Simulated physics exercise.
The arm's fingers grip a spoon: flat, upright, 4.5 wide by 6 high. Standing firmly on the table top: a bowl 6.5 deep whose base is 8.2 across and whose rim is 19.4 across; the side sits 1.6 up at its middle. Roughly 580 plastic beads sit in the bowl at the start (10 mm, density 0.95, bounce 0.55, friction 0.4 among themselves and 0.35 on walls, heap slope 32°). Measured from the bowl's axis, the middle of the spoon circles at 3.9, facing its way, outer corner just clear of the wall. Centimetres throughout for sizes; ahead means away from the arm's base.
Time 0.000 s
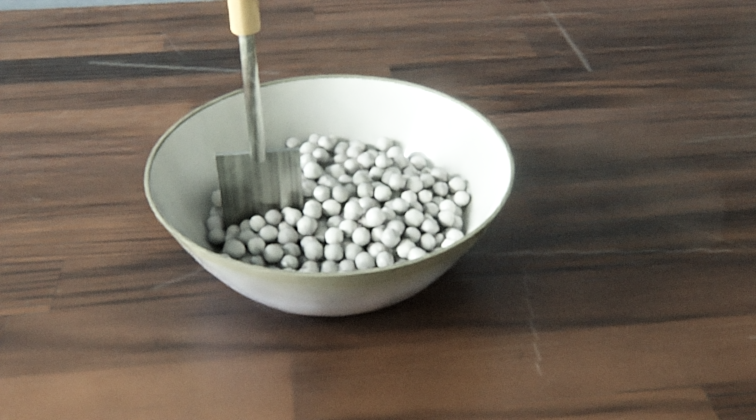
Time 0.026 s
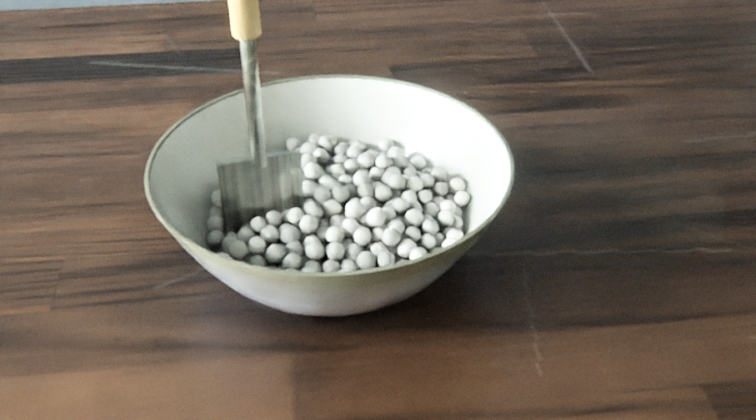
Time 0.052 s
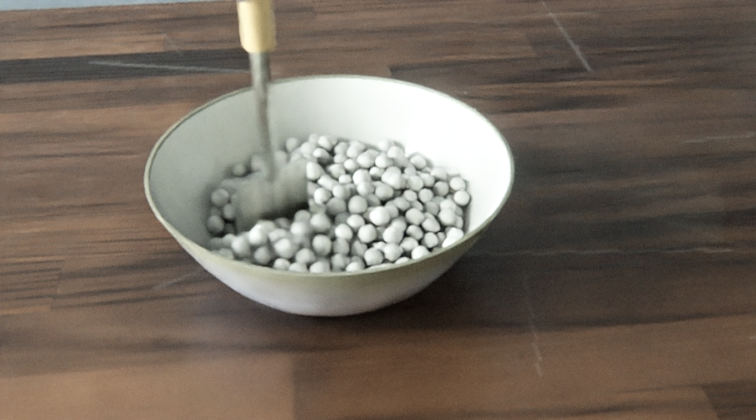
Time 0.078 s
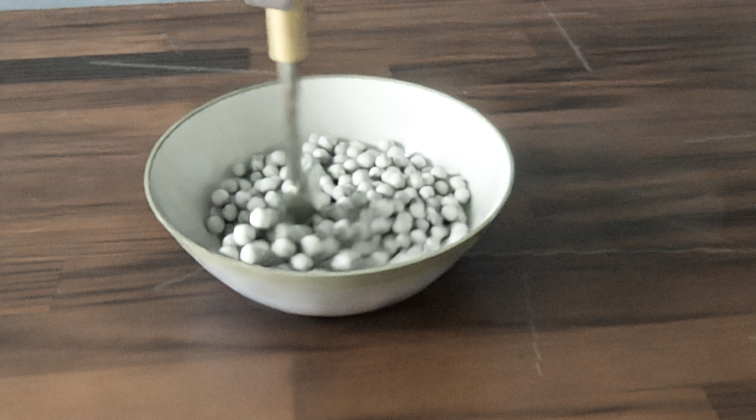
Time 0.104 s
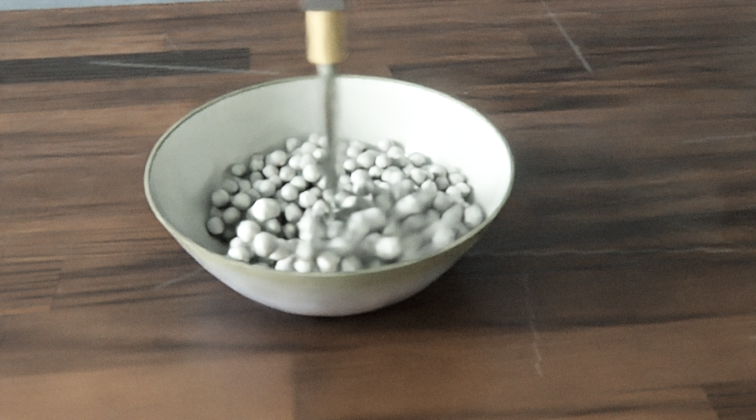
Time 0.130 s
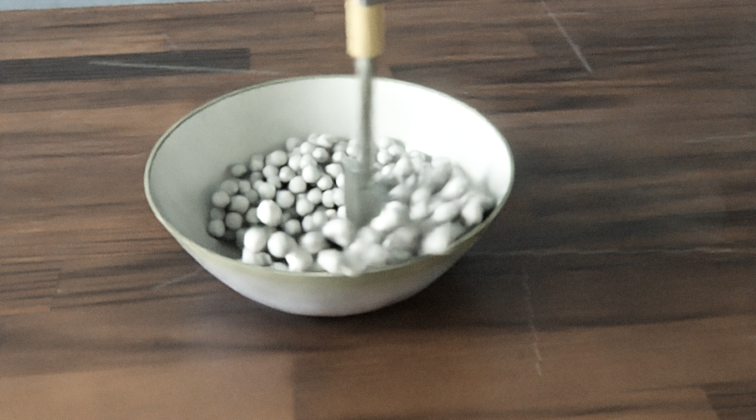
A flat metal spatula with a pale yellow handle swept from left to right through a white bowl of small whitish balls, pushing them into a heap toward the right side.
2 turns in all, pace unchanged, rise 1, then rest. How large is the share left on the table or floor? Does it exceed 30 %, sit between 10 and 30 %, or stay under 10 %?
It exceeds 30 %.
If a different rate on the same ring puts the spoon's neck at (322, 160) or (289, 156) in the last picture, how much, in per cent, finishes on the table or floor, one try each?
Near 15 in a hundred for the first and near 5 in a hundred for the second.
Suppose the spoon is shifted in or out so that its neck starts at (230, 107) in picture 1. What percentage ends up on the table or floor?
About 35 percent ends up on the table or floor.
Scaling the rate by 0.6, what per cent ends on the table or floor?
I'd put it near 10 %.
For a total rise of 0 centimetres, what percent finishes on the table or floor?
My guess is close to 45 per cent.
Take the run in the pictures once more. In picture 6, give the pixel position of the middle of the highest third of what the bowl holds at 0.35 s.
Upper-third centre: Approx. (215, 164) px.
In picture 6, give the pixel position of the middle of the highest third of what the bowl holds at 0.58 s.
I'd say about (412, 193).
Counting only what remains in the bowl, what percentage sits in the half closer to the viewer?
Close to 50 in a hundred.
After 0.35 s, 349° round, highest piece 10 above the table; 429 in the bowl, 80 on the table or floor, 75 in flight or on the tool.
After 0.58 s, 222° round, highest piece 8 above the table; 367 in the bowl, 204 on the table or floor, 13 in flight or on the tool.
After 0.89 s, 0° round, highest piece 6 above the table; 357 in the bowl, 225 on the table or floor, 2 in flight or on the tool.
After 1.59 s, 0° round, highest piece 5 above the table; 357 in the bowl, 227 on the table or floor.
At rest, 357 in the bowl, 227 on the table or floor. That is 39 % on the table or floor.
